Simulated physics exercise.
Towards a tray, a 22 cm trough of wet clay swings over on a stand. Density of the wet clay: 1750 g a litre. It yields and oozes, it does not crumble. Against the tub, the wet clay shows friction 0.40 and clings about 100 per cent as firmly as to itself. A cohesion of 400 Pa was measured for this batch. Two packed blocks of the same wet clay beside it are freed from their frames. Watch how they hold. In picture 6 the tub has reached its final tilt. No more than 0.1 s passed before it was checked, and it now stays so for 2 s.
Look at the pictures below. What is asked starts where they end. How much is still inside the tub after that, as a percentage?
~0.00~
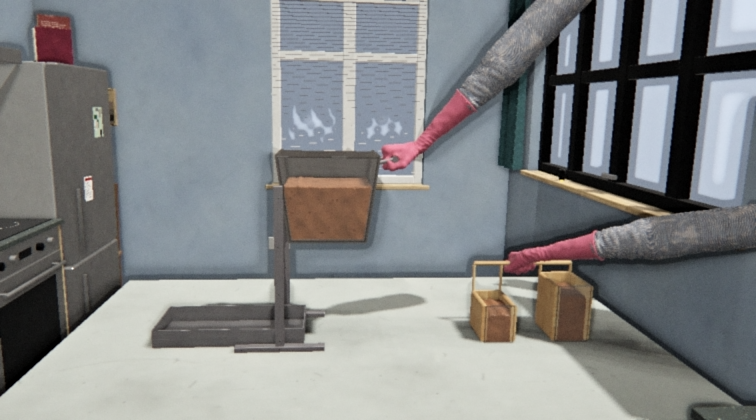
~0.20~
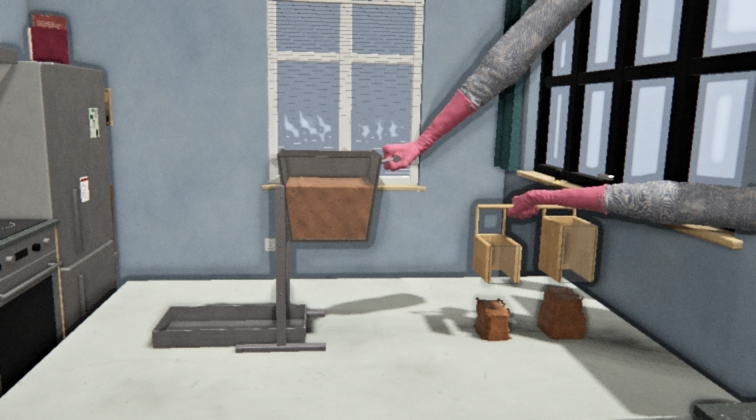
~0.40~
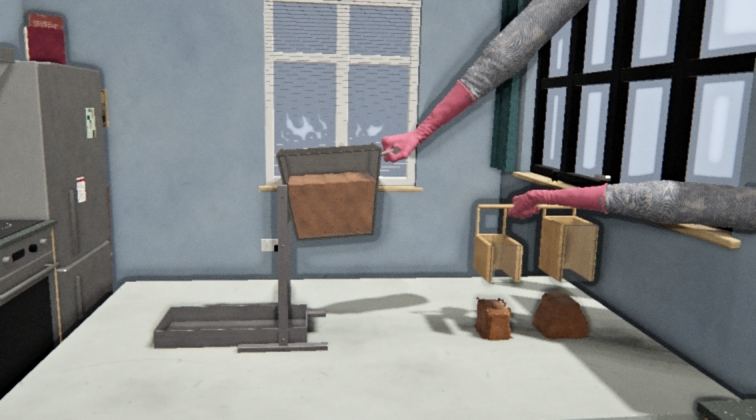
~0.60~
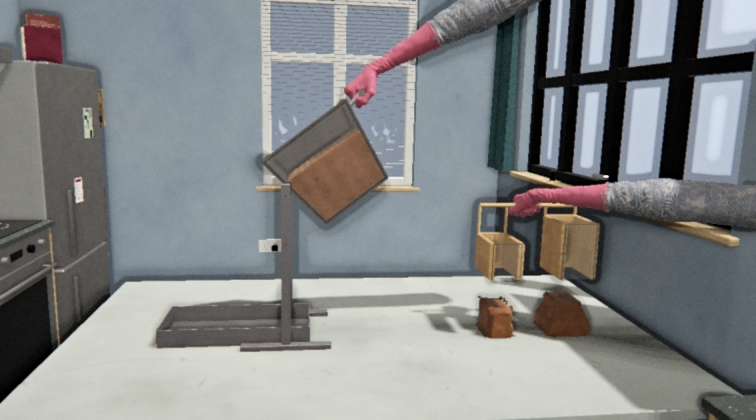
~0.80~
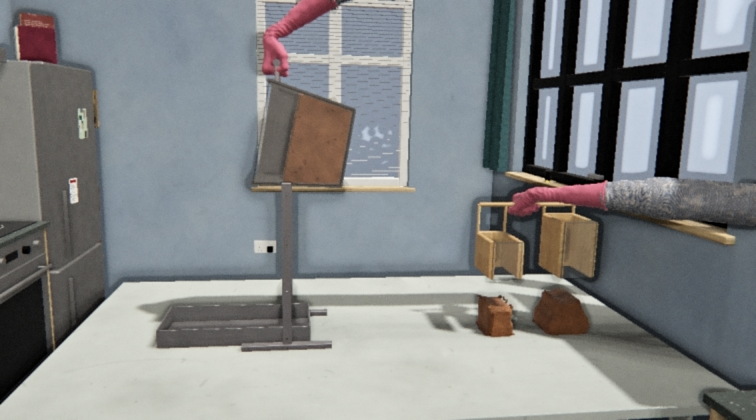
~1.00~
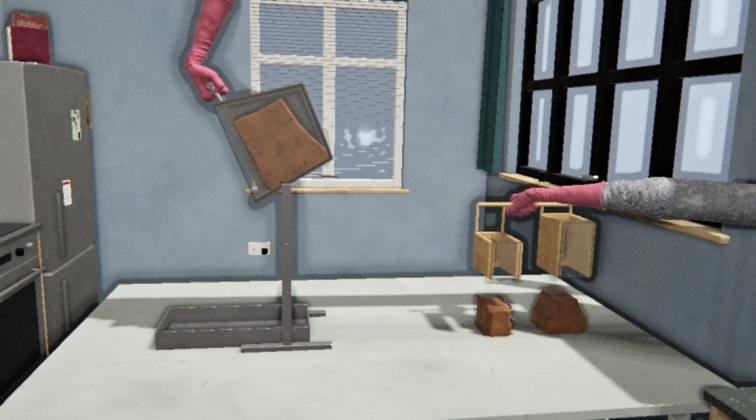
Close to 11 % is still inside the tub.
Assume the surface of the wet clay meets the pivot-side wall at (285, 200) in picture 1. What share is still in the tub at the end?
8 %.
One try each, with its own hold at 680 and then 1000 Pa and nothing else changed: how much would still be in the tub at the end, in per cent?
Try one gives 12 per cent, try two gives 12 per cent.
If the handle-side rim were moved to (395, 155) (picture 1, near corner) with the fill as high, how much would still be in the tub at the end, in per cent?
I'd say around 6 percent would remain in the tub at the end.
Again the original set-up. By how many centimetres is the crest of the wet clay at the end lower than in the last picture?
16 cm or so.
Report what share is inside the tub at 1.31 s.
It's something like 22 % of the original load.
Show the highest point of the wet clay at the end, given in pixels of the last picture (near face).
Close to pixel (291, 164).
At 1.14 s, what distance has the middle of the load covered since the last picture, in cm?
13 cm.
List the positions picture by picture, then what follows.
The first picture shows handle-side rim at (377, 157), tilt 0 degrees; top of the wet clay at (290, 186); blocks stand 8.8 cm, 14 cm (left to right).
The second picture shows handle-side rim at (379, 157), tilt 0 degrees; top of the wet clay at (291, 186); blocks stand 8.8 cm, 12 cm (left to right).
The third picture shows handle-side rim at (378, 149), tilt 4 degrees; top of the wet clay at (370, 180); blocks stand 8.7 cm, 10 cm (left to right).
The fourth picture shows handle-side rim at (344, 101), tilt 37 degrees; top of the wet clay at (356, 133); blocks stand 8.7 cm, 10 cm (left to right).
The fifth picture shows handle-side rim at (268, 82), tilt 80 degrees; top of the wet clay at (302, 96); blocks stand 8.7 cm, 10 cm (left to right).
The sixth picture shows handle-side rim at (213, 107), tilt 112 degrees; top of the wet clay at (278, 100); blocks stand 8.7 cm, 10 cm (left to right).
After 1.14 s, the tub is at 112 degrees and holds 49 %.
After 1.31 s, the tub is at 112 degrees and holds 22 %.
After 1.48 s, the tub is at 112 degrees and holds 11 %.
After 1.65 s, the tub is at 112 degrees and holds 11 %.
After 3.00 s, at the end, the tub is at 112 degrees and holds 11 %.
